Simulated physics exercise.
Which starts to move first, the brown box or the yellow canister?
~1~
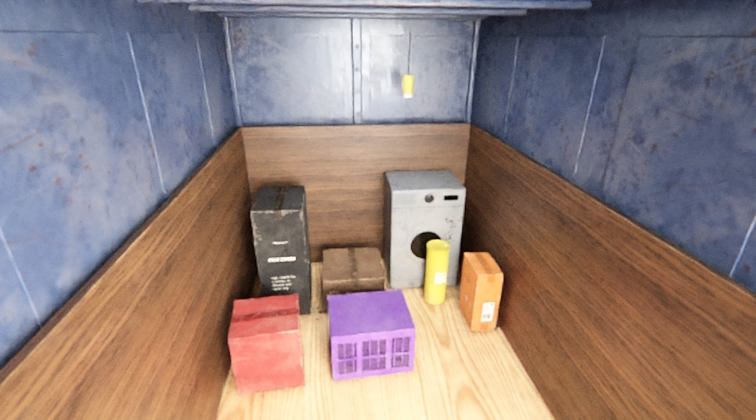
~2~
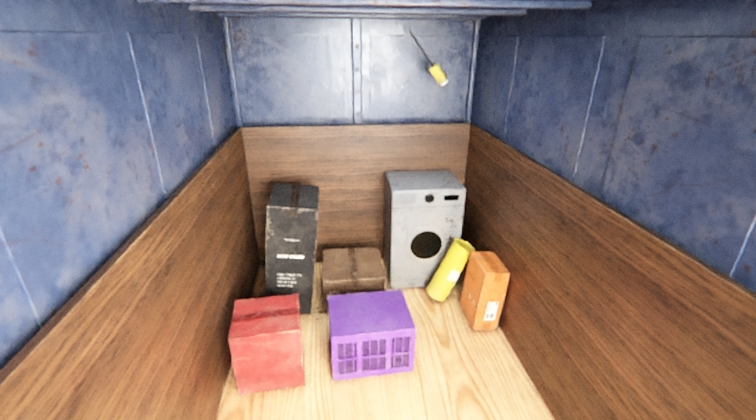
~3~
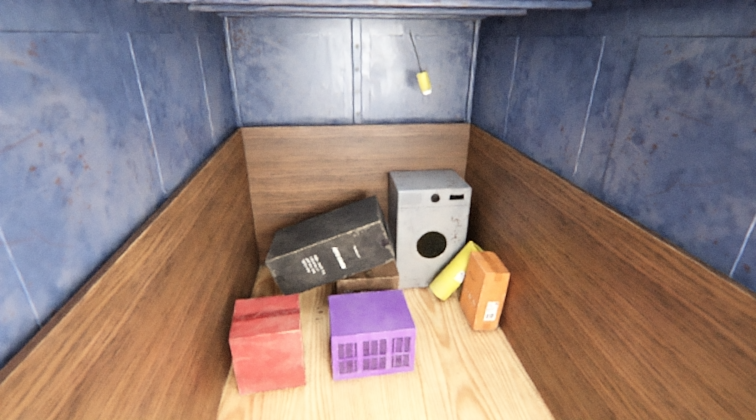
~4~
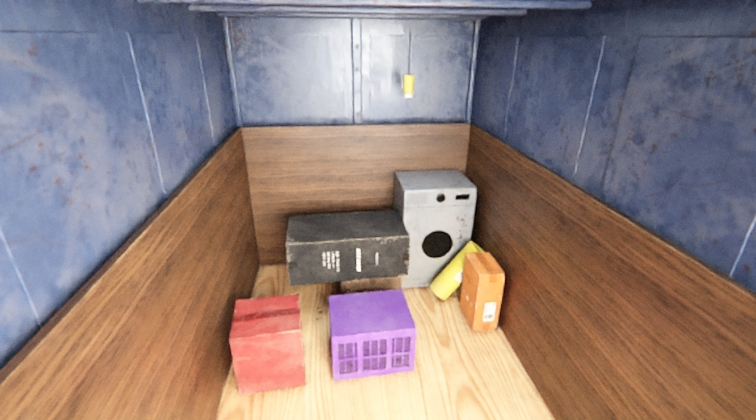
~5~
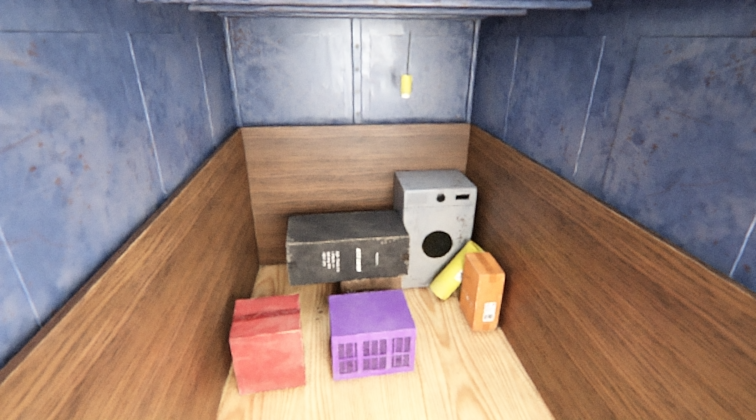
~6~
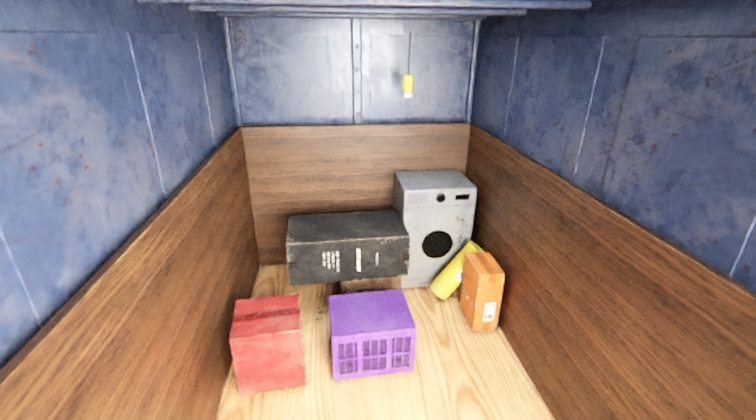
The yellow canister starts to move first, tipping to the right while the brown box is still in place. The brown box shifts only afterwards, as the black box topples over it.
